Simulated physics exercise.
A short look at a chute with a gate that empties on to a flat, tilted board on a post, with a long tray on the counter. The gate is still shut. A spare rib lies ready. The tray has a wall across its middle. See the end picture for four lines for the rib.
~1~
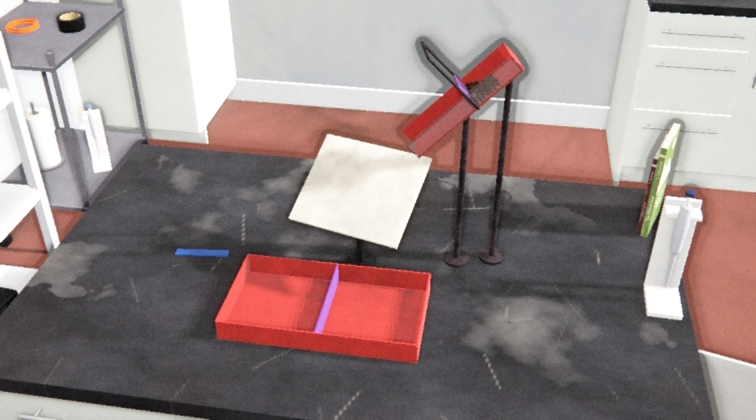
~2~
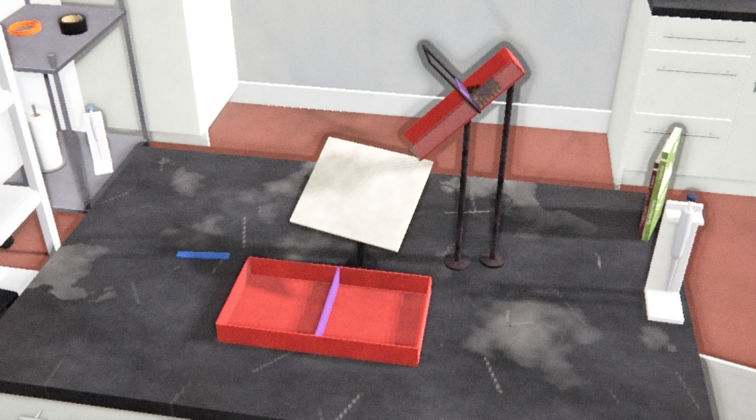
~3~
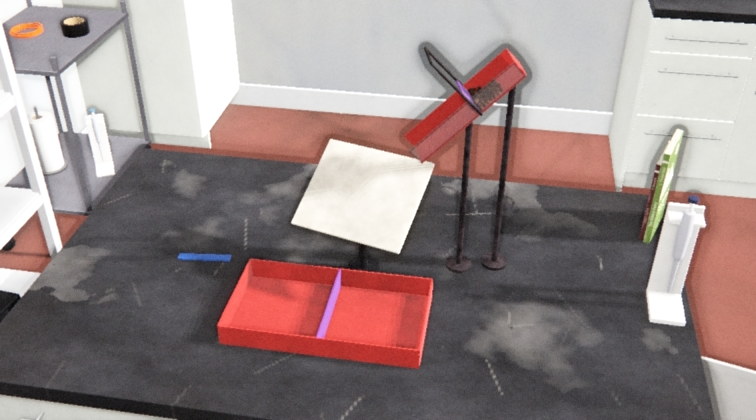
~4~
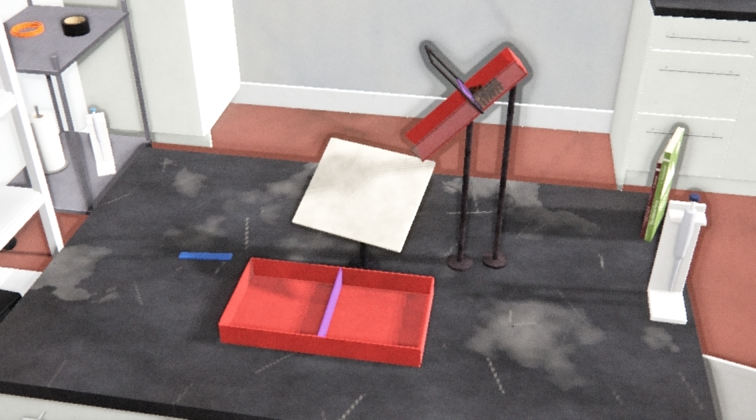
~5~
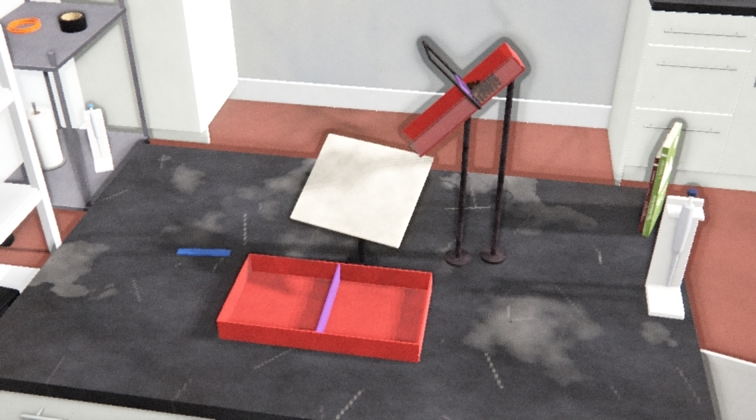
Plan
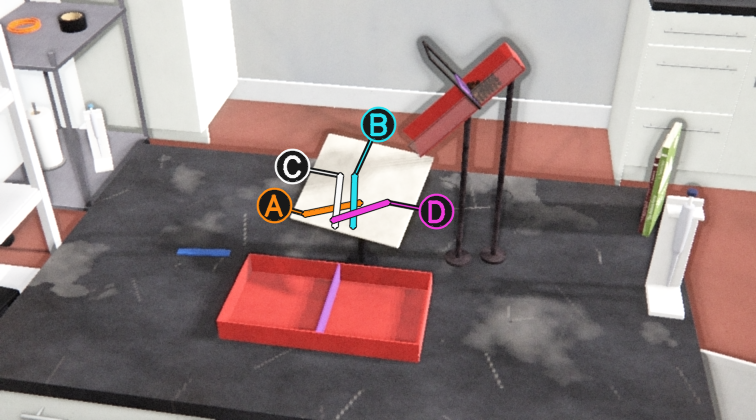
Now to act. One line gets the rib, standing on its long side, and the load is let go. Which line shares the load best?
Go for C.
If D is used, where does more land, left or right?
More lands on the left.
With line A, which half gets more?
The left half.
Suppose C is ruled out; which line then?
Line A.
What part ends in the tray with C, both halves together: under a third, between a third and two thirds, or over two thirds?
It is over two thirds.
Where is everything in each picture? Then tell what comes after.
In the first picture, load behind the gate at (479, 90), allspice berries; lip of the chute at (416, 151), sloping fairly steeply.
In the second picture, middle of the board at (361, 191), tilted fairly steeply; middle of its low edge at (342, 235); of its high edge at (380, 149).
In the third picture, front corners of the tray at (218, 326) and (419, 350); front end of its middle wall at (317, 338); gate still shut at (462, 90).
In the fourth picture, middle of the load at (483, 94); lip at (420, 154).
In the fifth picture, middle of the load at (481, 90); lip at (418, 150).
On the marked copy, line A from (359, 202) to (305, 214); line B from (354, 176) to (353, 226); line C from (340, 175) to (335, 225); line D from (387, 202) to (333, 220).
With A, of what is caught, most in the left half, about a quarter in the right.
With B, of what is caught, none in the left half, all in the right.
With C, of what is caught, about half in the left half, about half in the right.
With D, of what is caught, all in the left half, none in the right.
